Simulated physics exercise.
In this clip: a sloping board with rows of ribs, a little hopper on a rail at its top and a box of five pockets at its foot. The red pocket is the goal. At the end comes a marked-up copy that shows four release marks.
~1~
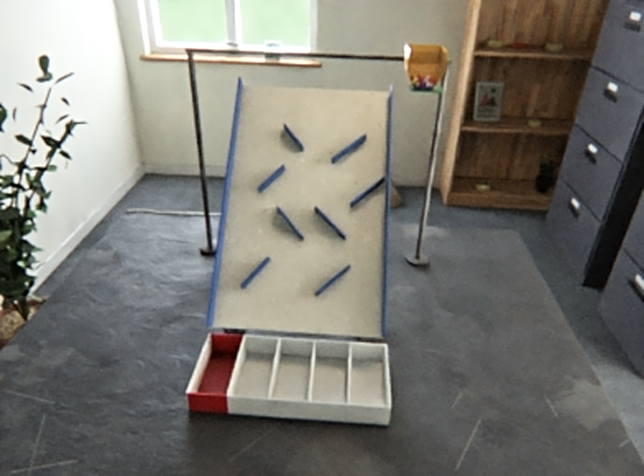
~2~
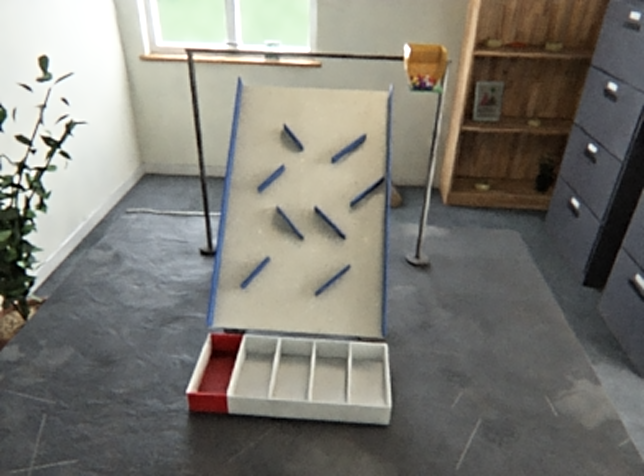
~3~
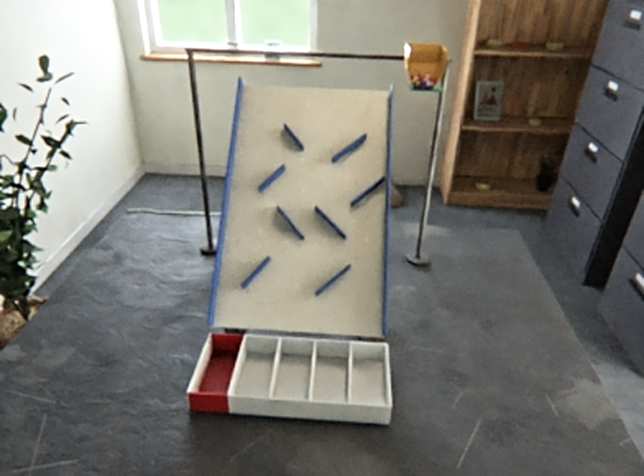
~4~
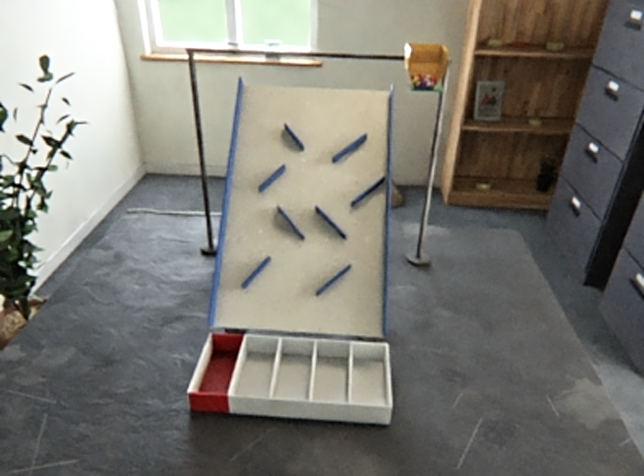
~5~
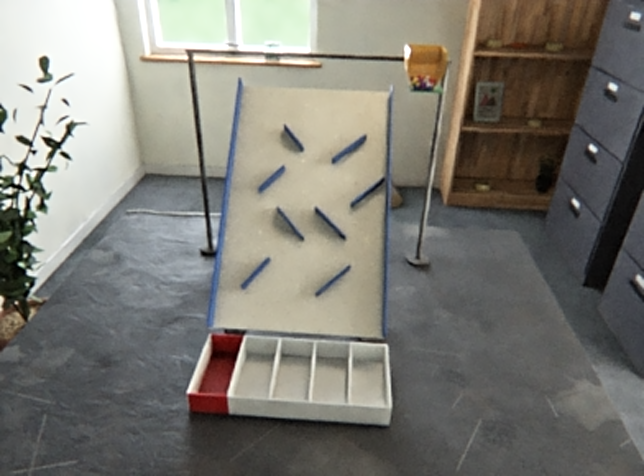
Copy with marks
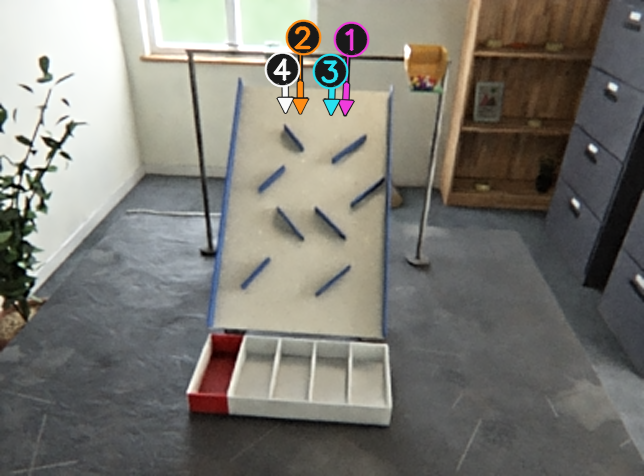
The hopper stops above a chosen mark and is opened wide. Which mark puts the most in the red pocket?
It is 4.
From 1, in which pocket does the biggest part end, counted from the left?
The third from the left.
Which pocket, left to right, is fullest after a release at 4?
It is the first one.
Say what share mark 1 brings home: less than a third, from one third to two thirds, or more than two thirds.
Less than a third.
On the marked copy, mark 1 meets the board at (345, 109); mark 2 meets the board at (300, 107); mark 3 meets the board at (331, 109); mark 4 meets the board at (285, 107).
For mark 1, about a tenth in the red pocket, the larger part in other pockets, about a tenth outside the box.
For mark 2, about a tenth in the red pocket, roughly half in other pockets, roughly a third outside the box.
For mark 3, just a few in the red pocket, the larger part in other pockets, roughly a quarter outside the box.
For mark 4, roughly a quarter in the red pocket, roughly a quarter in other pockets, roughly half outside the box.
